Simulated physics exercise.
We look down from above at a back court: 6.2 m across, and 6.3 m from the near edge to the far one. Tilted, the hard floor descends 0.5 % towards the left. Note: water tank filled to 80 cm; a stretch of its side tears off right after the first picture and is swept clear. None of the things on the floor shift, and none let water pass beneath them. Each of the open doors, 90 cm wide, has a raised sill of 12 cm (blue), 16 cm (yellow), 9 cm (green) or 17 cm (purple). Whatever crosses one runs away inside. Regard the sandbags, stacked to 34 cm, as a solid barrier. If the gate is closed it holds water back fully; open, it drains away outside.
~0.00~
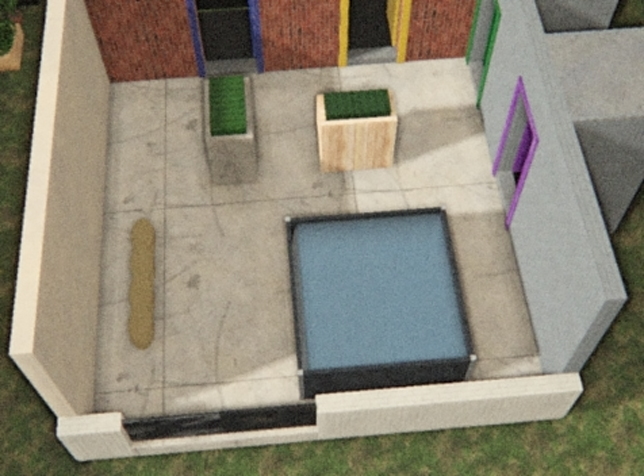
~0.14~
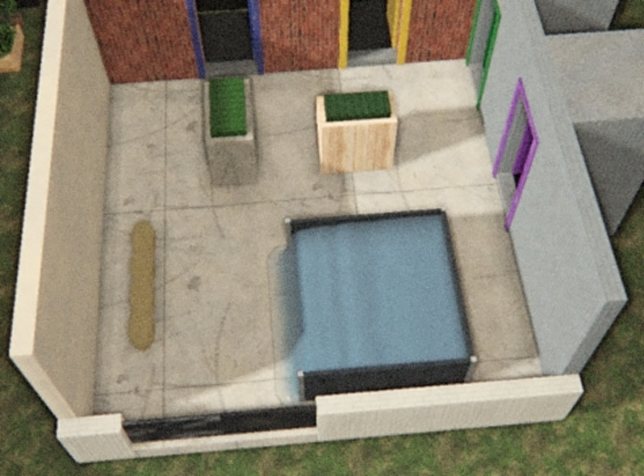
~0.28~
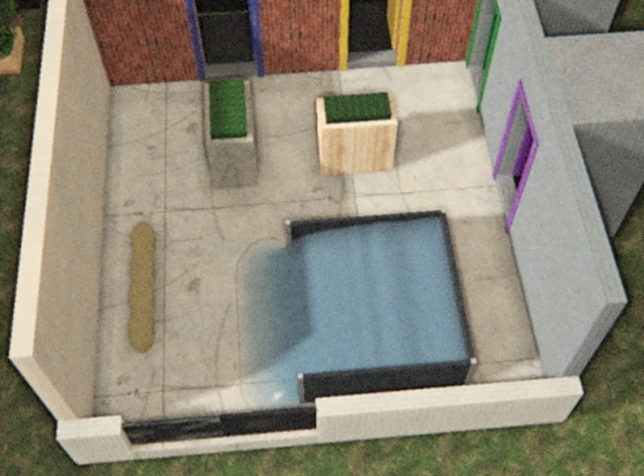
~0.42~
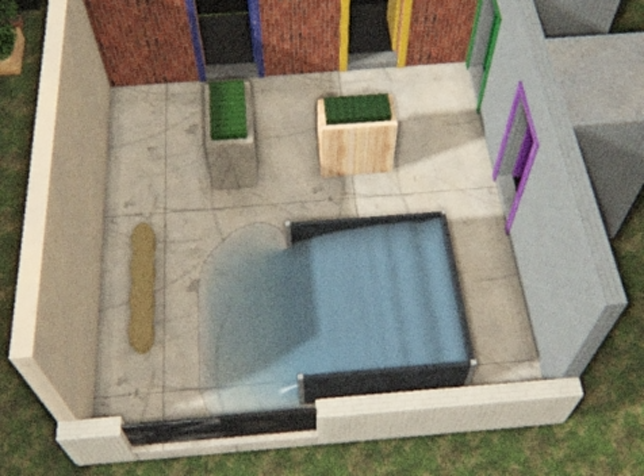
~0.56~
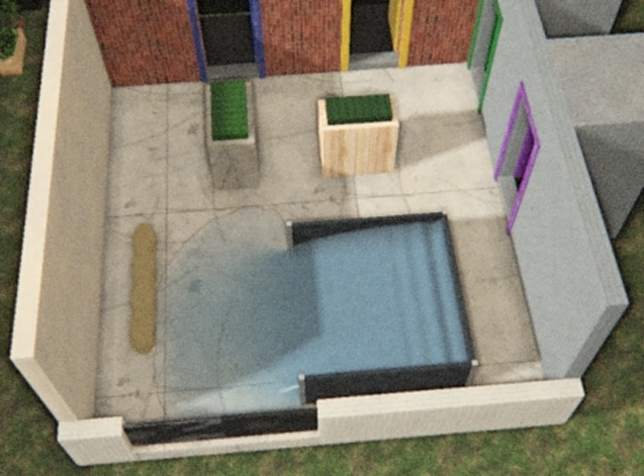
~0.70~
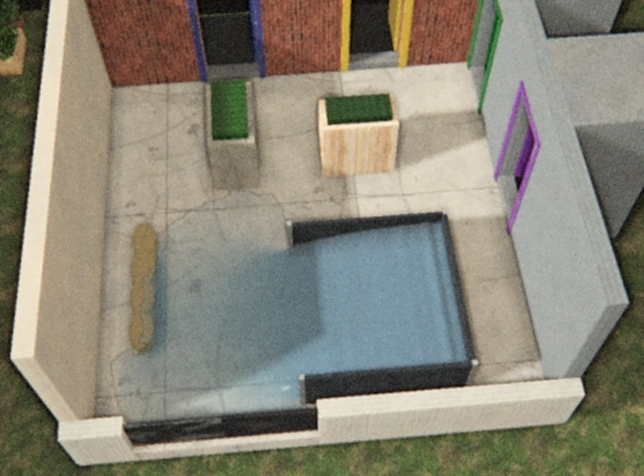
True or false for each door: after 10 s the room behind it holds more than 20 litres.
Blue door: True; yellow door: False; green door: True; purple door: False.
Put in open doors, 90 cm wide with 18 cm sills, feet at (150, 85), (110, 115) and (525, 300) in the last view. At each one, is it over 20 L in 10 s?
Per doorway, in order: Sufficient / sufficient / insufficient.
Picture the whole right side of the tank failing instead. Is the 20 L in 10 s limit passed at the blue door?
So for blue: No.
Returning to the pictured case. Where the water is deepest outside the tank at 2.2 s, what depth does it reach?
About 58 cm.
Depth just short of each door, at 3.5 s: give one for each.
Blue 19 cm, yellow 0 cm, green 0 cm, purple 0 cm.
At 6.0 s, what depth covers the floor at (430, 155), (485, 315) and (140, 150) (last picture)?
Spot by spot: Some 3, 2, then 20 cm.
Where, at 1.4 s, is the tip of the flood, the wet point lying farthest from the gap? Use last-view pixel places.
(108, 170).
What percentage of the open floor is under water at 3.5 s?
Wet share: About 55 %.
After 1.4 s water covers 35 % of the floor and is deepest (64 cm) near (95, 426); blue door not reached, yellow door not reached, green door not reached, purple door not reached.
After 2.2 s water covers 45 % of the floor and is deepest (58 cm) near (94, 439); blue door not reached, yellow door not reached, green door not reached, purple door not reached.
After 3.5 s water covers 55 % of the floor and is deepest (52 cm) near (111, 111); blue door 19 cm at the sill, 3 L in, yellow door not reached, green door not reached, purple door not reached.
After 6.0 s water covers 90 % of the floor and is deepest (24 cm) near (472, 109); blue door 15 cm at the sill, 47 L in, yellow door 7 cm at the sill, 0 L in, green door 24 cm at the sill, 50 L in, purple door 16 cm at the sill, 0 L in.
After 10.0 s water covers 95 % of the floor and is deepest (23 cm) near (94, 439); blue door 9 cm at the sill, 55 L in, yellow door 9 cm at the sill, 0 L in, green door 14 cm at the sill, 216 L in, purple door 7 cm at the sill, 0 L in.
